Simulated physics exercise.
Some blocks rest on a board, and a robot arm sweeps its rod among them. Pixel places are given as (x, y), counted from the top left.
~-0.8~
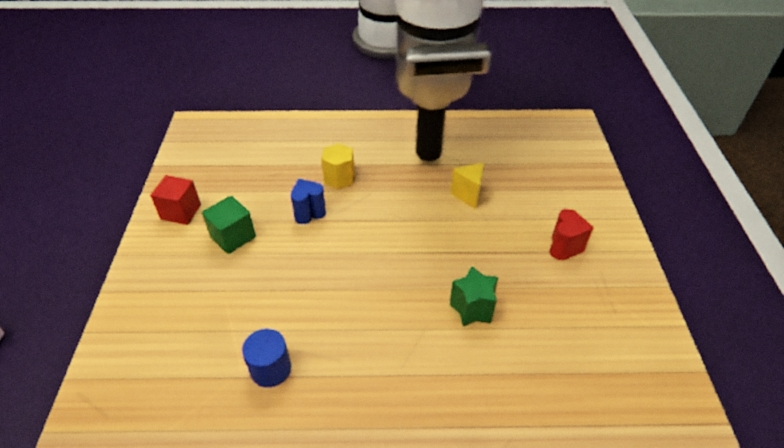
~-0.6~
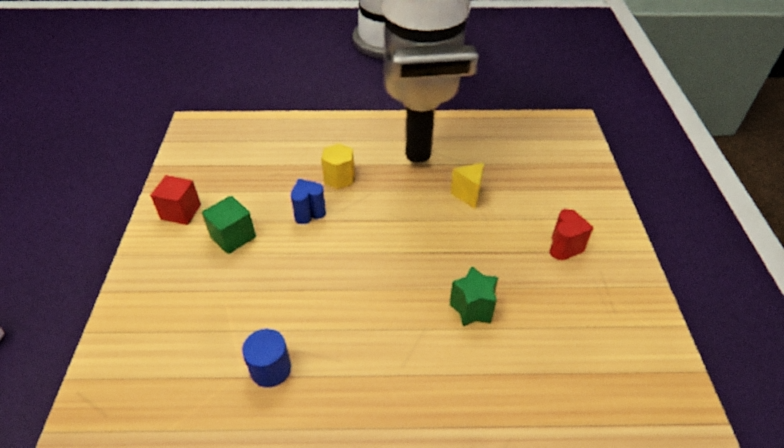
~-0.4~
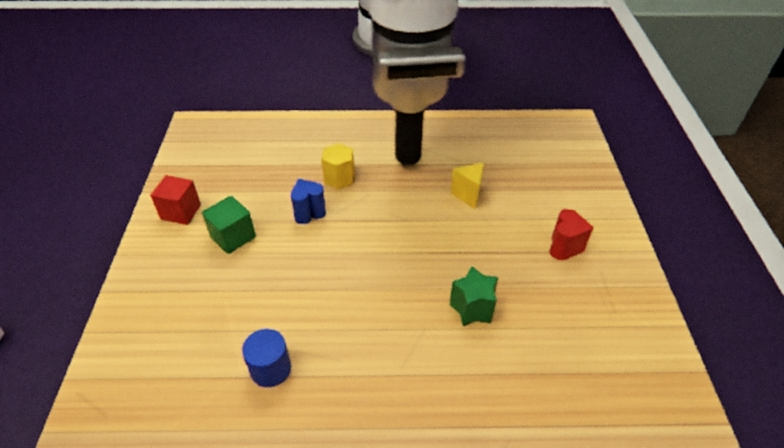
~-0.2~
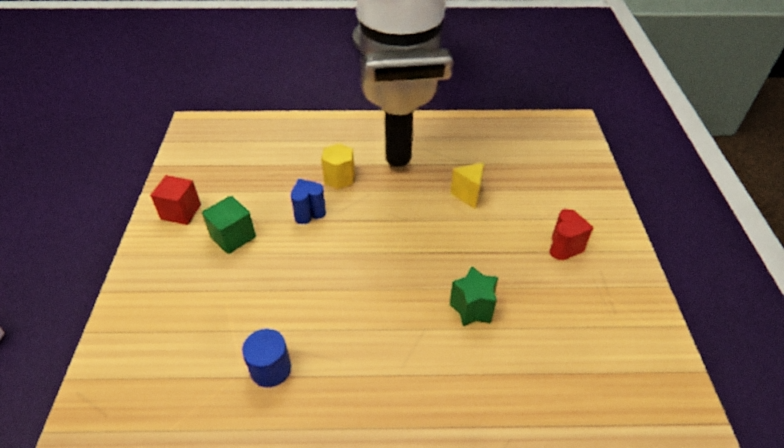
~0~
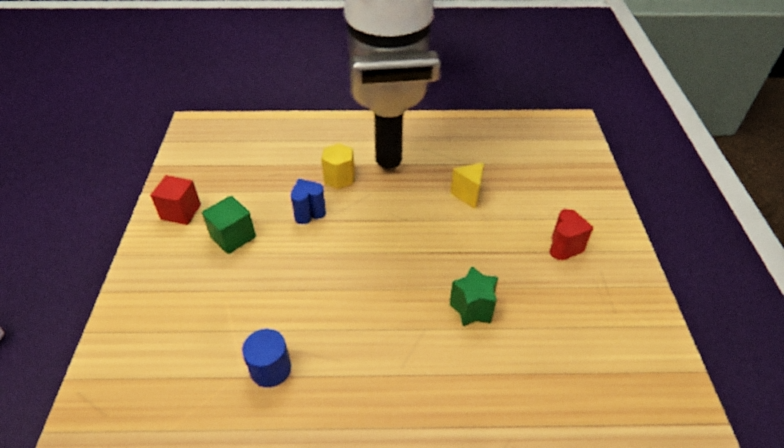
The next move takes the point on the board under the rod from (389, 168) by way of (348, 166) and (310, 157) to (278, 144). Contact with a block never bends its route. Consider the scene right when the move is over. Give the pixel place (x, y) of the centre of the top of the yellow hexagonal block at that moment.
Its top middle: (317, 157).
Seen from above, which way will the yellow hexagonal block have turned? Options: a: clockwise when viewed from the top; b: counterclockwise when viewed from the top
My answer is option b.
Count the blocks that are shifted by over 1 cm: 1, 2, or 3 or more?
The number will come to 1.
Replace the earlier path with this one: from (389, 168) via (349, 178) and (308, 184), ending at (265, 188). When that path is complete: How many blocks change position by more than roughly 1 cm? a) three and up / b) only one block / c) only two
Choice b: Only one block.
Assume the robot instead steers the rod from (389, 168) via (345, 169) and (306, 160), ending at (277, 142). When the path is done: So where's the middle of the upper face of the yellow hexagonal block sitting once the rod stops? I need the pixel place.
At roughly (308, 159).
On the path given first. One third of the way, rod at (346, 158); yellow hexagonal block at (324, 157), turned 30° anticlockwise.
Two thirds of the way, rod at (308, 150); yellow hexagonal block at (317, 157), turned 65° anticlockwise.
At the end, rod at (276, 137); blue heart block in place; yellow hexagonal block at (317, 157), turned 65° anticlockwise.
